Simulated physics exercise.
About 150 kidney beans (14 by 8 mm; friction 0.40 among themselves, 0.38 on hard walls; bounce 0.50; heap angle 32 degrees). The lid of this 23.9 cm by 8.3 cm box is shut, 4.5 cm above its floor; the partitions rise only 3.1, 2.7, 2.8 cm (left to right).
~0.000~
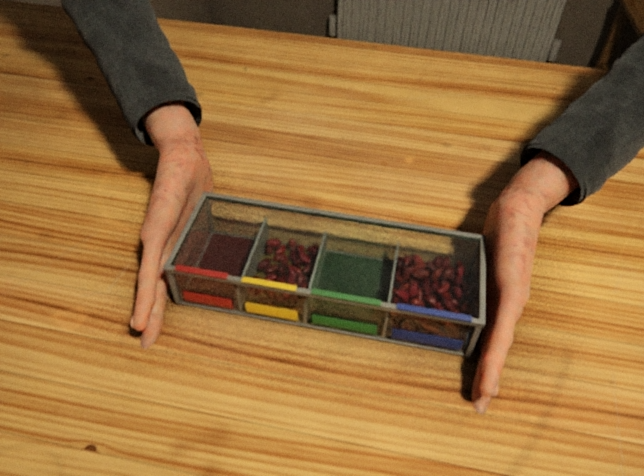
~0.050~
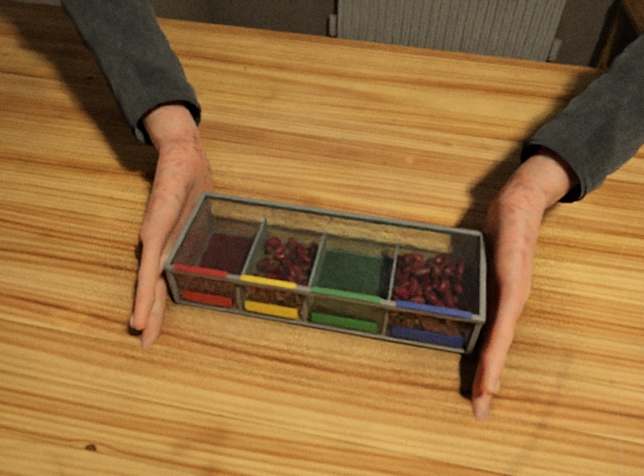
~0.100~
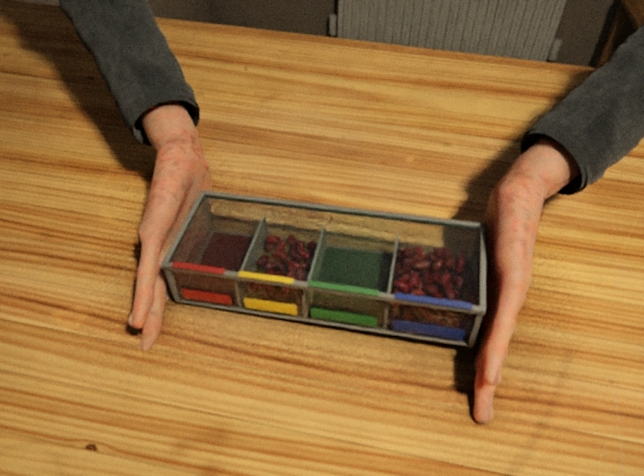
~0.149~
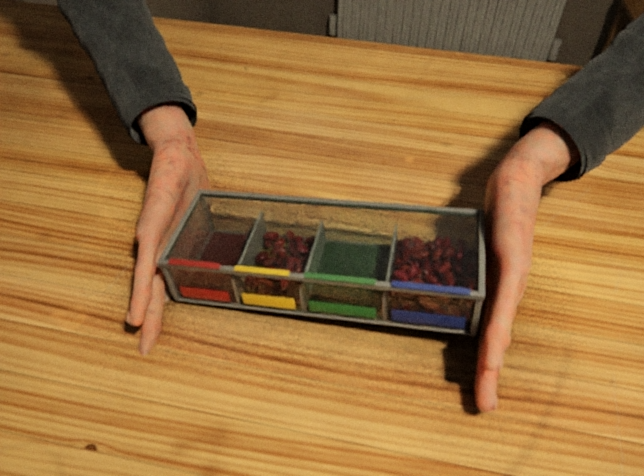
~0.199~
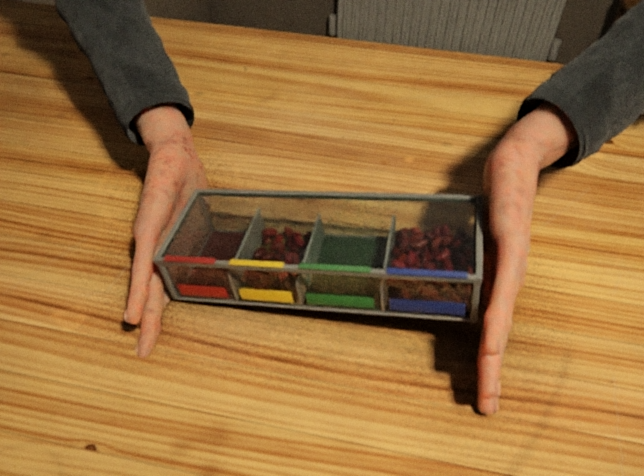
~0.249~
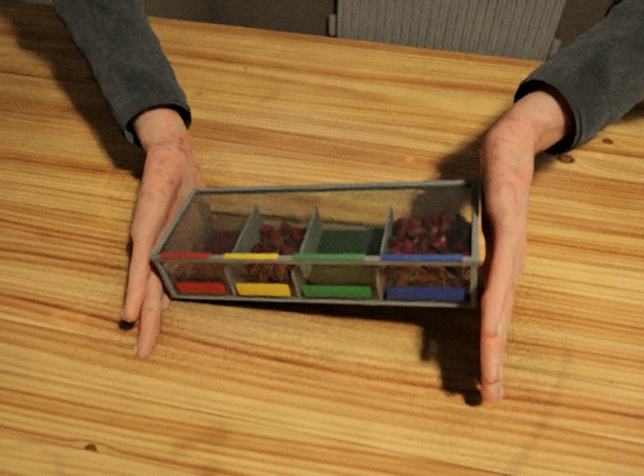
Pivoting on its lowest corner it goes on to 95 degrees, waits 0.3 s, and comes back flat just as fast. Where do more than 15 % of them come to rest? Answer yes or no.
Red compartment: Yes; blue compartment: Yes; green compartment: No; yellow compartment: Yes.
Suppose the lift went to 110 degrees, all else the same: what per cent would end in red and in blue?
In that case red 20, blue 35.
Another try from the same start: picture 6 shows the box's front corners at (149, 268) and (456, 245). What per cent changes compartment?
It would be near 45 per cent.
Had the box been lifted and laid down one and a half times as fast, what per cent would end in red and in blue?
In that case red 15, blue 45.
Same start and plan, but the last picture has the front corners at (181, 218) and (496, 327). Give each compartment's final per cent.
Red 0, blue 90, green 0, yellow 5.
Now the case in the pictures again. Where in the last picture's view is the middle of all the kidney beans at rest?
At about (291, 260).
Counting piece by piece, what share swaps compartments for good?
About 50 per cent.
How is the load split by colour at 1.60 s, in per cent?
Red 15; blue 40; green 5; yellow 40.
Then, at 1.60 s, tilt 95 degrees; red 15 %, blue 40 %, green 5 %, yellow 40 %.
Then, at 2.49 s, tilt 49 degrees; red 20 %, blue 35 %, green 5 %, yellow 45 %.
After 3.39 s, tilt 0 degrees; red 20 %, blue 30 %, green 10 %, yellow 45 %.
In the end, at 3.8 s, red 20 %, blue 30 %, green 10 %, yellow 45 %.
